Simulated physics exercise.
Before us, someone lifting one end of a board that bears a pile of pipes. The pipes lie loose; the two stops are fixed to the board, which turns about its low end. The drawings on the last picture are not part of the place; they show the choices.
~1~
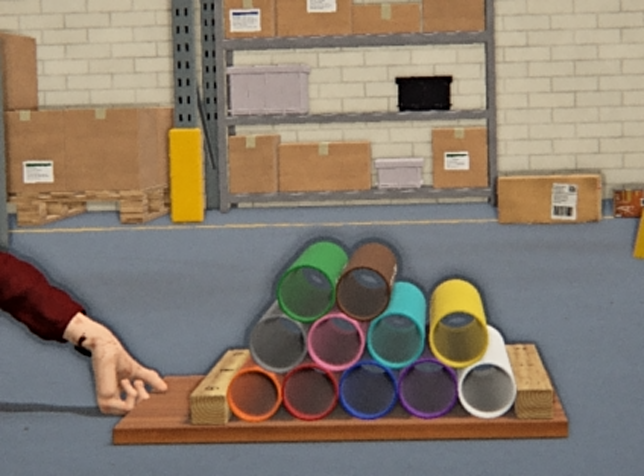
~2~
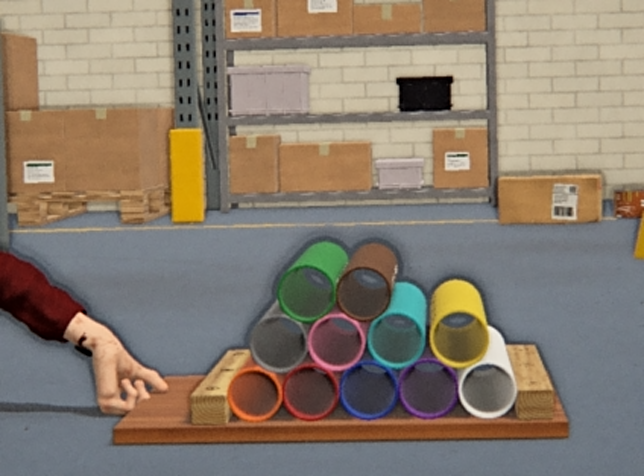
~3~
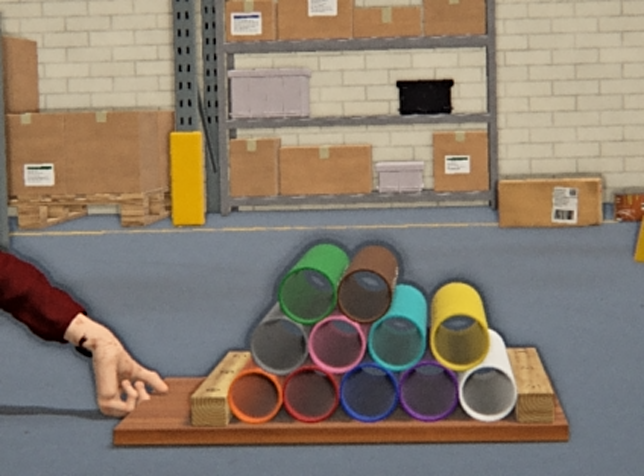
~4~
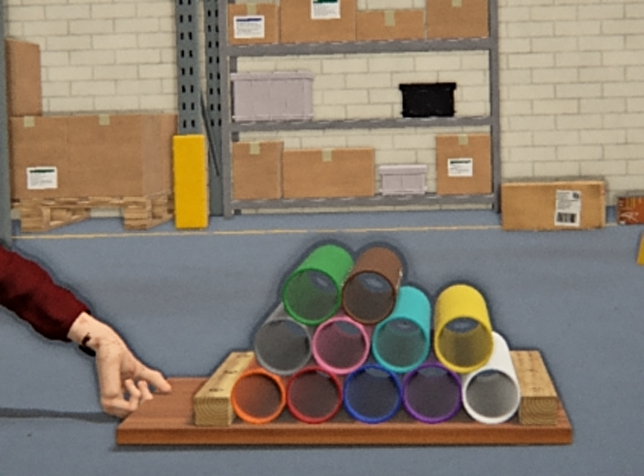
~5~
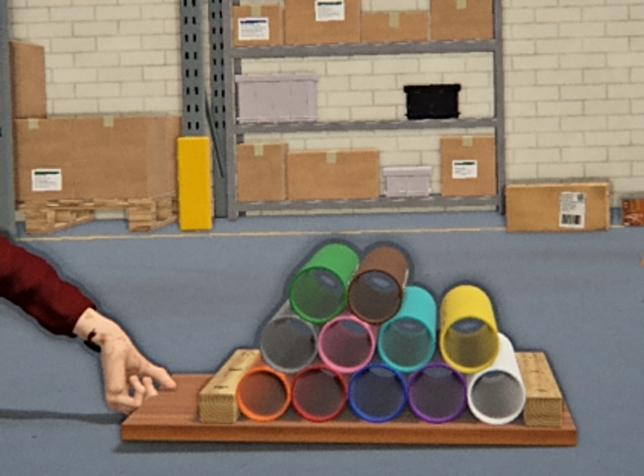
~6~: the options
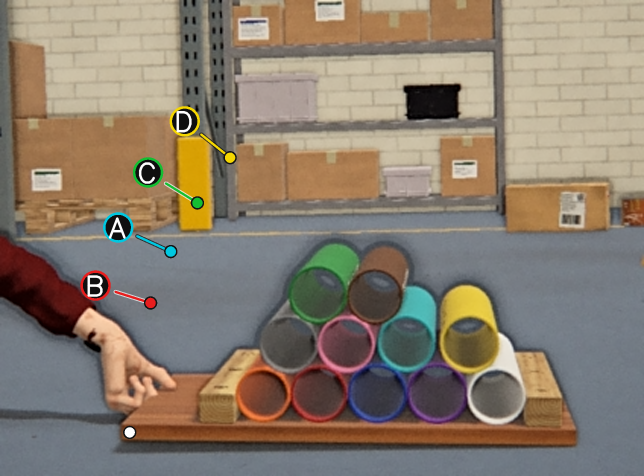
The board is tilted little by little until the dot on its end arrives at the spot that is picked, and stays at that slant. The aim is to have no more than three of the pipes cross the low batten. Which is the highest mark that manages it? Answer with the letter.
The answer is mark A.
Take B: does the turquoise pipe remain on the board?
Yes.
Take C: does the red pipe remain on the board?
The red pipe: Yes.
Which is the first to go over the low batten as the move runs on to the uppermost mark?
It is the yellow one.
On the copy, A at (171, 252); B at (151, 303); C at (198, 203); D at (230, 158); the white dot at (130, 433).
On A. First, board at 16°.
Then, board at 26°.
Finally, board at 26°, none over the low batten.
By contrast, B none over the low batten; C six over the low batten; D six over the low batten.
